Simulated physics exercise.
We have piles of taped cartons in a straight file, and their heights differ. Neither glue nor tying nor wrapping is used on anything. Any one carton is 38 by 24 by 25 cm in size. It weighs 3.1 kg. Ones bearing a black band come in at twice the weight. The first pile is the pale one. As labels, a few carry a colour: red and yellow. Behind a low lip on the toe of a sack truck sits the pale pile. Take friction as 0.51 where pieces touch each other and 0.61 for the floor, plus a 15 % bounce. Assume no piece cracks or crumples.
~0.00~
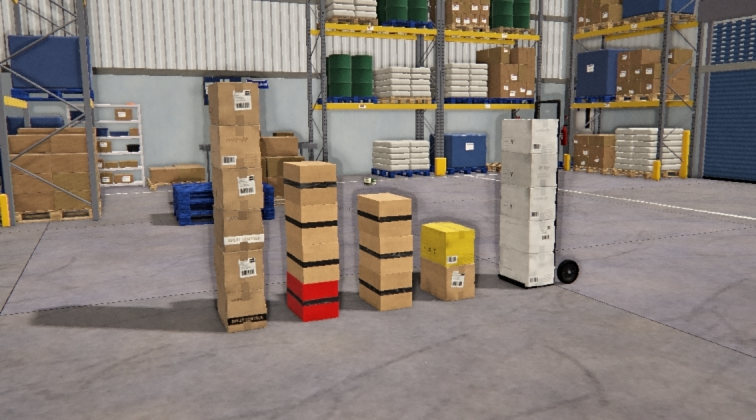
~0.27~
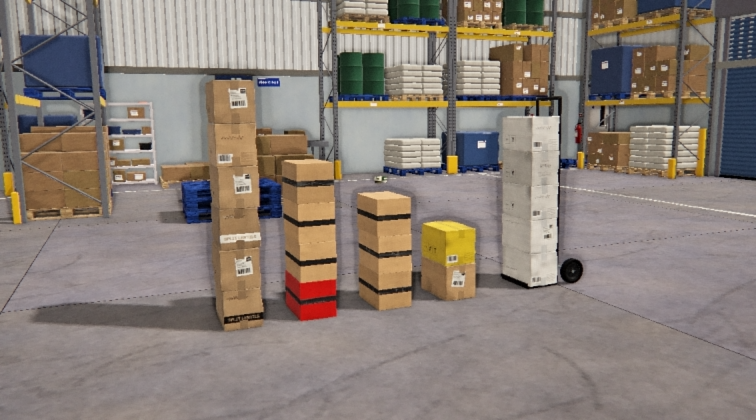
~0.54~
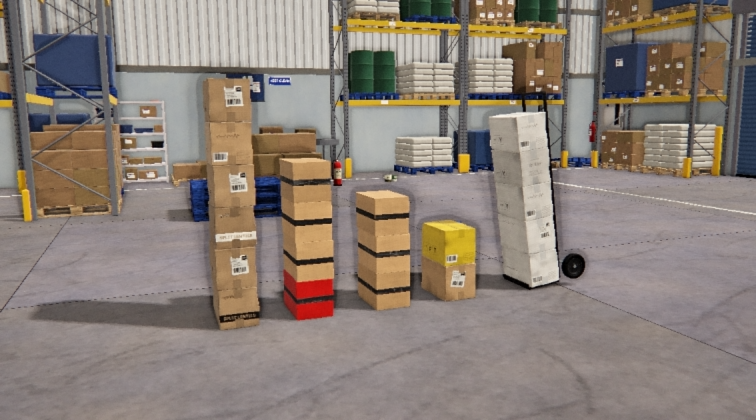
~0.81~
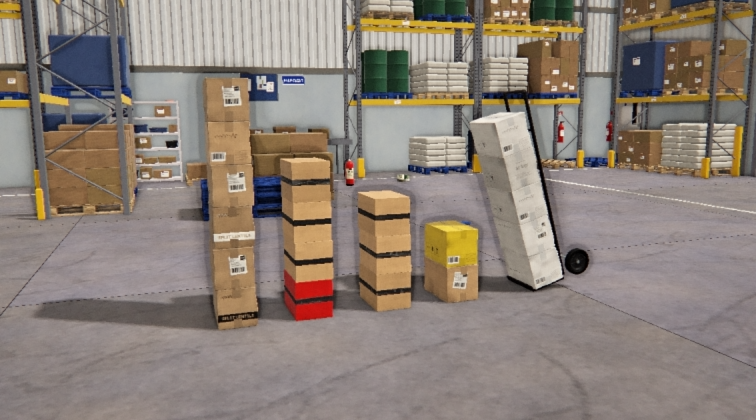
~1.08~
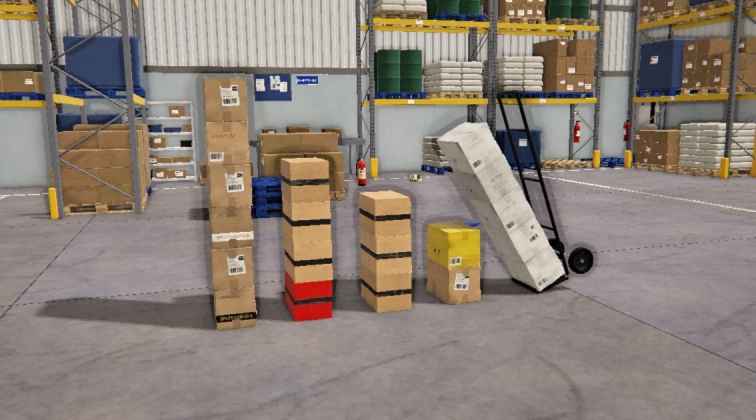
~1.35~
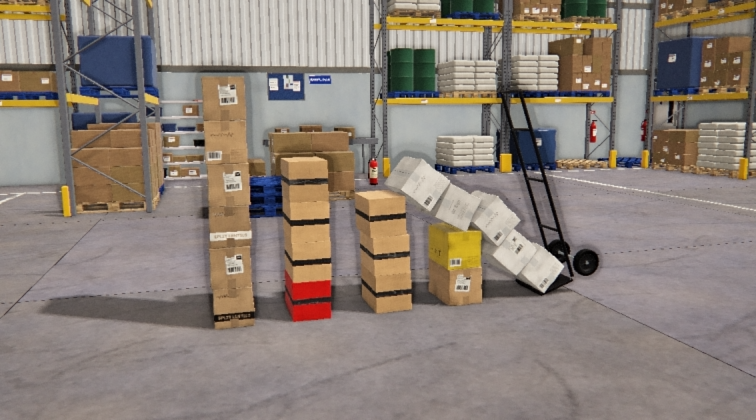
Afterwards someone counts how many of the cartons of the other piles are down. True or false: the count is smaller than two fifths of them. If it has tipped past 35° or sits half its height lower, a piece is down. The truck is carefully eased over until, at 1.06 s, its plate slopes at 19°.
True.
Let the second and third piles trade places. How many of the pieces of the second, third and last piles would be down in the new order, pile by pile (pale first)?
Second 0, third 0, last 0.
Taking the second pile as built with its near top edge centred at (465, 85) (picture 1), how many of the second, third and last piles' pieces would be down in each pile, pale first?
The tally would be second 6, then third 3, then last 6.
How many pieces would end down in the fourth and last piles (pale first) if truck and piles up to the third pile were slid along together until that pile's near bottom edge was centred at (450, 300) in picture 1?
Down per pile: Fourth 0; last 0.
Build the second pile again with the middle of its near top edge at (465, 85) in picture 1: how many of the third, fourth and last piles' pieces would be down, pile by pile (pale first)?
Counts down - third: 3; fourth: 4; last: 6.
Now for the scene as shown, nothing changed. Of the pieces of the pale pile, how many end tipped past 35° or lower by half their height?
That happens to 5 of them.
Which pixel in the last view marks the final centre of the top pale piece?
Somewhere about (417, 248).
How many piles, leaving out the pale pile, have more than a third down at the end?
By my count, 0.
Around 1.50 s, 5 of the pale pile down; none of the 15 other cartons down, 3 disturbed.
Around 2.58 s, 5 of the pale pile down; none of the 15 other cartons down, 4 disturbed; yellow carton displaced 30 mm.
Finally (3.1 s), 5 of the pale pile down; none of the 15 other cartons down, 4 disturbed; yellow carton displaced 32 mm; red carton unmoved. That is 0 per cent. Seen by the last camera, middles, yellow carton near (450, 245), red carton near (307, 293).
